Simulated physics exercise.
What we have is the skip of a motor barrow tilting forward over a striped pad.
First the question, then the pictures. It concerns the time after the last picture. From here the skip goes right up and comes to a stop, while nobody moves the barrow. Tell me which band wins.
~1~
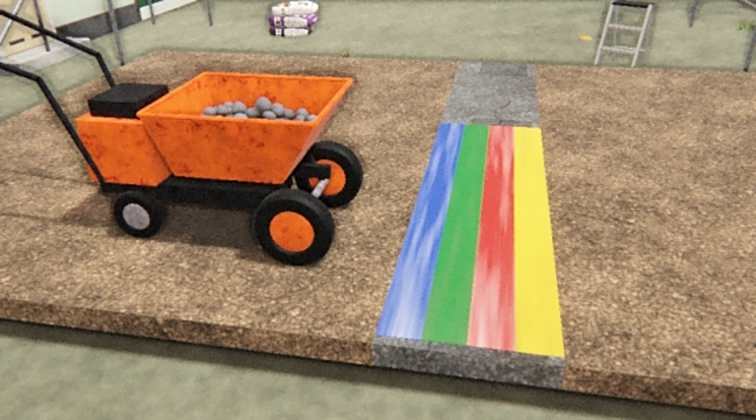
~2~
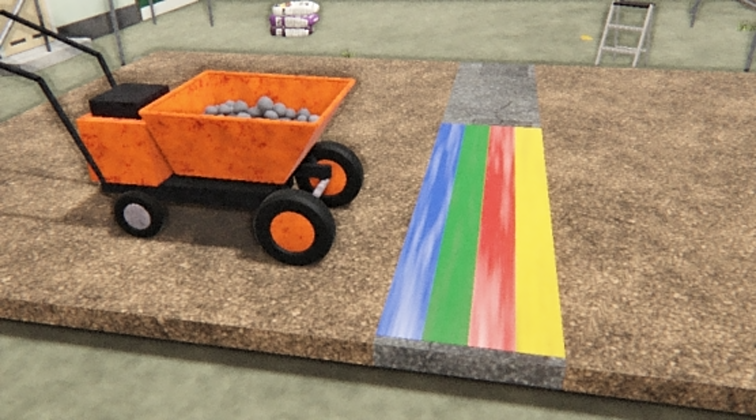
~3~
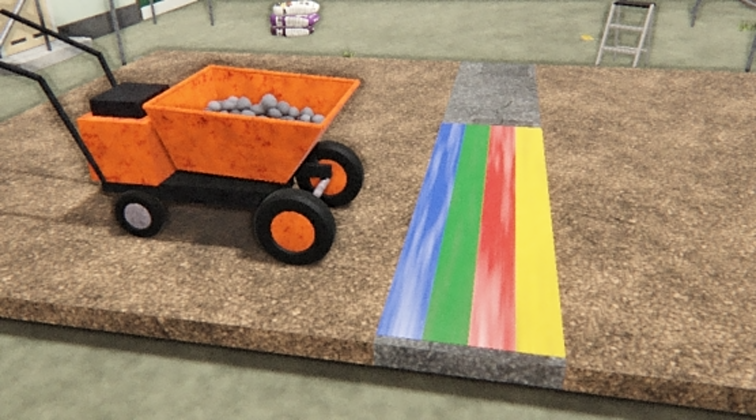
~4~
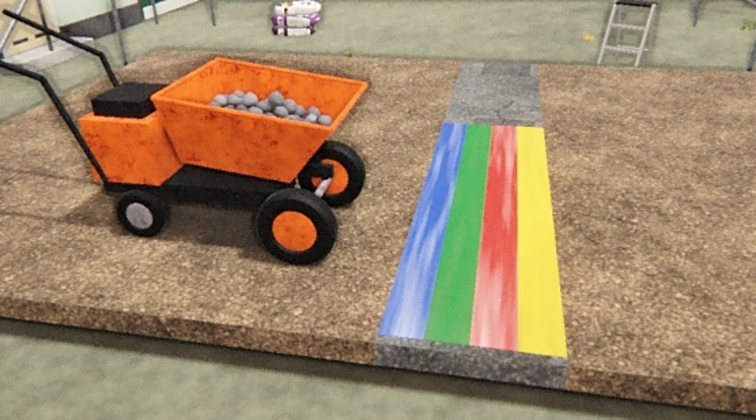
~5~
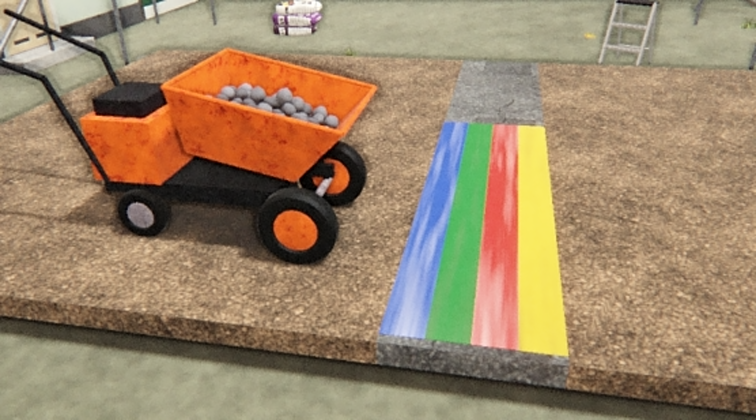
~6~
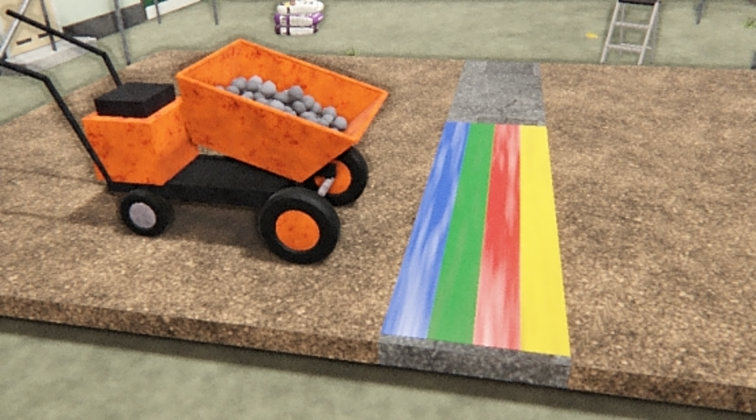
I would say the green band.
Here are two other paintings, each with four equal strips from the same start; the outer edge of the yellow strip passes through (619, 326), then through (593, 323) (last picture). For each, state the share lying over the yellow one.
The first comes to 0 per cent and the second to 0 per cent.
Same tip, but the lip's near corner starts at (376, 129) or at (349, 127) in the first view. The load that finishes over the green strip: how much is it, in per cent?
Close to 10 in a hundred, and close to 30 in a hundred.
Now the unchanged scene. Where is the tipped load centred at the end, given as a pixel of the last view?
Close to (464, 238), more or less.
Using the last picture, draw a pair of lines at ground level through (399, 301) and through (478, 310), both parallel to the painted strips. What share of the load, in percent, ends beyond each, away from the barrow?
Around 70 percent for the first and 20 percent for the second.
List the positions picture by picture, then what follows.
The first frame shows lip of the skip at (314, 125), level; top of the load at (258, 126), round cobbles; blue strip at (407, 300); green strip at (450, 304); red strip at (493, 309); yellow strip at (537, 314).
The second frame shows lip of the skip at (316, 126), level; top of the load at (259, 125).
The third frame shows lip of the skip at (322, 127), tipped barely; top of the load at (239, 121).
The fourth frame shows lip of the skip at (331, 130), tipped a little; top of the load at (245, 117).
The fifth frame shows lip of the skip at (342, 134), tipped a little; top of the load at (237, 105).
The sixth frame shows lip of the skip at (355, 141), tipped clearly; top of the load at (247, 99); blue strip at (413, 299); green strip at (455, 303); red strip at (499, 308); yellow strip at (543, 313).
Soon after the last picture, skip tipped steeply; all in the skip.
A little later, skip tipped right over; most in the skip; a small part over the blue strip; a small part over the green strip.
Later still, skip tipped right over; about a third in the skip; a small part over the blue strip; about a third over the green strip; a small part over the red strip; a small part over the yellow strip; a stray few off the paint.
At rest, skip tipped right over; about a quarter in the skip; about a quarter over the blue strip; about a third over the green strip; a small part over the red strip; a small part over the yellow strip; a stray few off the paint.
